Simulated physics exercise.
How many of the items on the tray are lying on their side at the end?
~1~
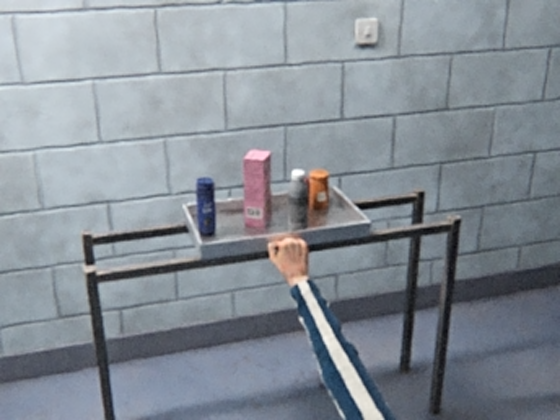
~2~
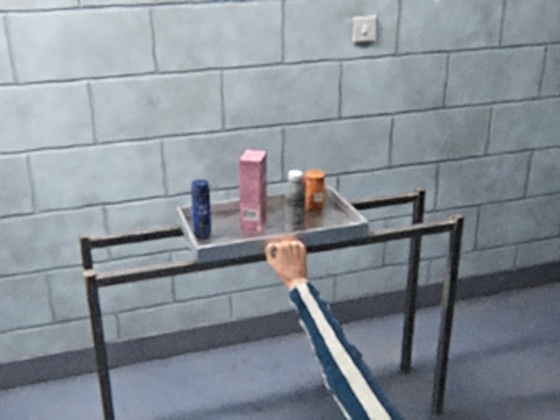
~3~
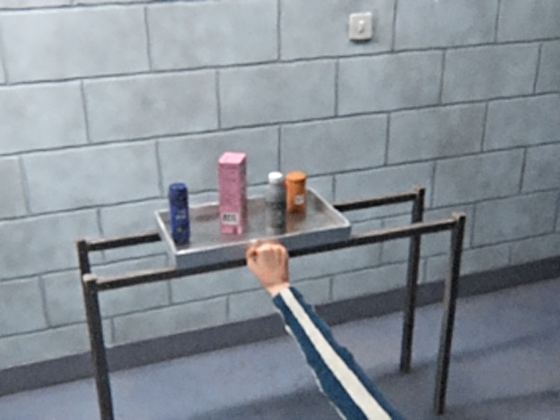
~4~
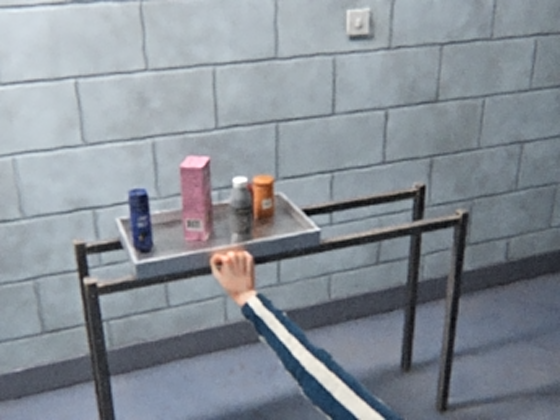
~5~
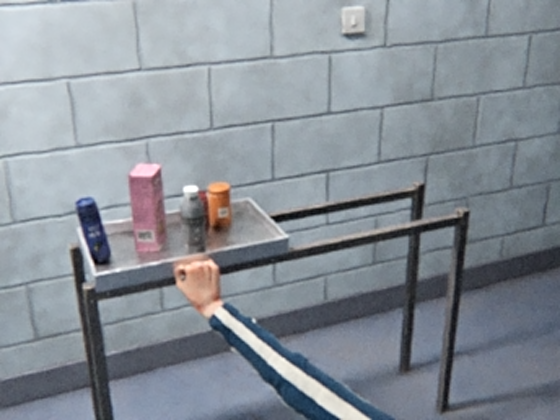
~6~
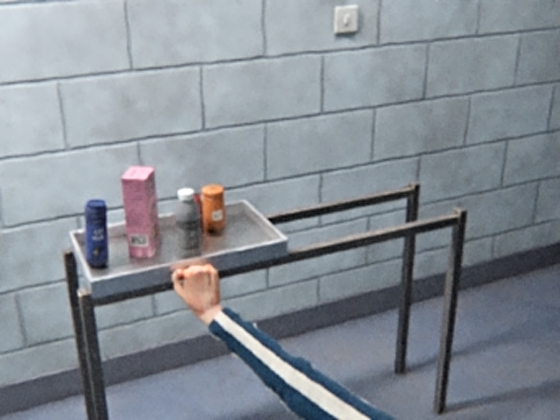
None of them are lying down. The items on the tray are all still upright at the end.
